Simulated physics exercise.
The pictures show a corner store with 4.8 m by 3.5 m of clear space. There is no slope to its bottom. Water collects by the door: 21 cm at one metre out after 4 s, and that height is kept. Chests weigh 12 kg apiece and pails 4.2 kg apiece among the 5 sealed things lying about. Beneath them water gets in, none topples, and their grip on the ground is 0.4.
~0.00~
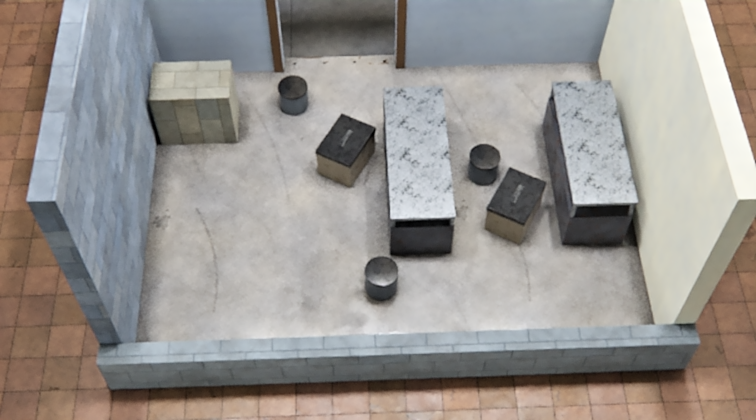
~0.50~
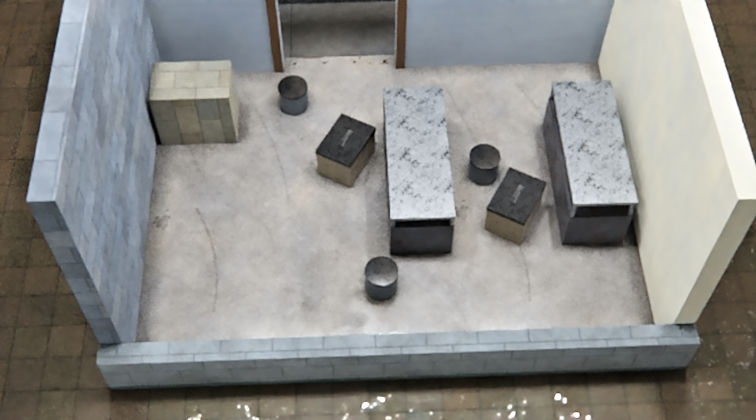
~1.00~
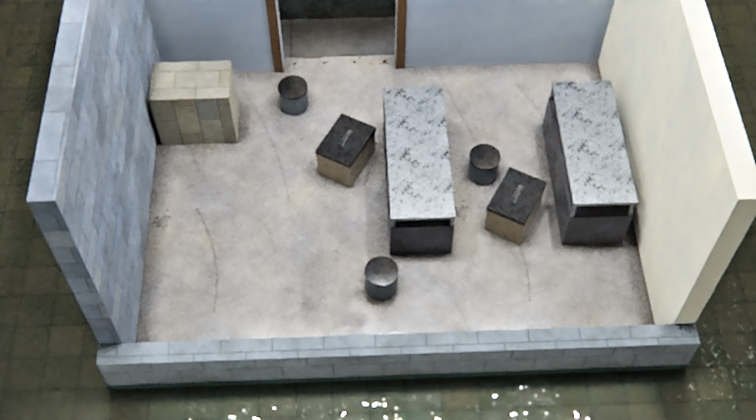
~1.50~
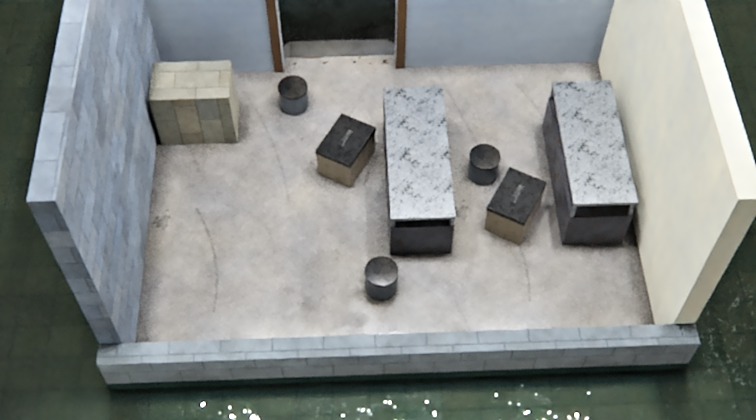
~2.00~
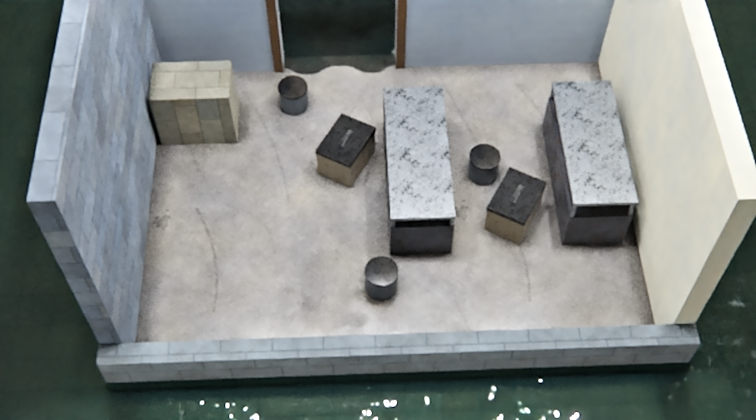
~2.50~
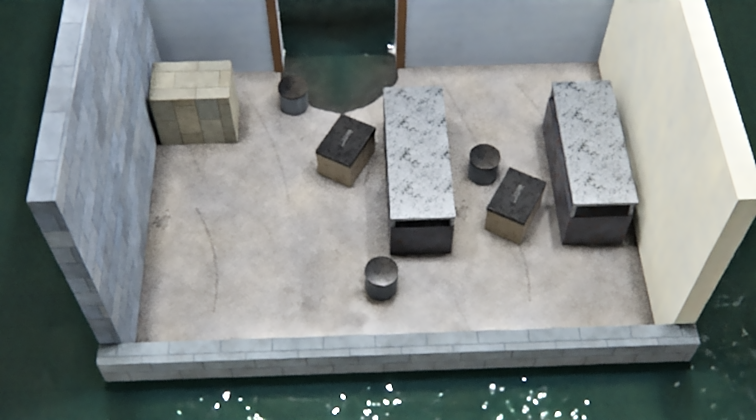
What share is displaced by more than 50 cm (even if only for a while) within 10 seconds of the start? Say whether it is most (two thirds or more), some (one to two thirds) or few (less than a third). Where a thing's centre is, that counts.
Some.
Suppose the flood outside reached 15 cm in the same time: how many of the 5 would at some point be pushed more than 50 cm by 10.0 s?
Count under that change: 3.
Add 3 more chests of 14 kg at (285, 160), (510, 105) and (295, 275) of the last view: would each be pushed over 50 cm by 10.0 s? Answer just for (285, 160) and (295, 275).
In that order: Past it, over.
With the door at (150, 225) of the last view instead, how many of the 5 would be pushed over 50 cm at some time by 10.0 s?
The answer then is 3.
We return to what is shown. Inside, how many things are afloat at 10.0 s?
The count is 3.
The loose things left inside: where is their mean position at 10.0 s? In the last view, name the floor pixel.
I'd put it close to (422, 241) in the last view.
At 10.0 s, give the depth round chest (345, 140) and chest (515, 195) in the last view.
Roughly 13 and 5 cm.
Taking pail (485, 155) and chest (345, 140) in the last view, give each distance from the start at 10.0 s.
The first is 0 cm from its start, the second 200 cm.
After 3.5 s 0 of 5 are over 50 cm from their spots; 0 afloat.
After 4.5 s 2 of 5 are over 50 cm from their spots; 0 afloat.
After 7.0 s 3 of 5 are over 50 cm from their spots; 2 afloat.
After 10.0 s 3 of 5 are over 50 cm from their spots, and 3 have been at some point; 3 afloat.
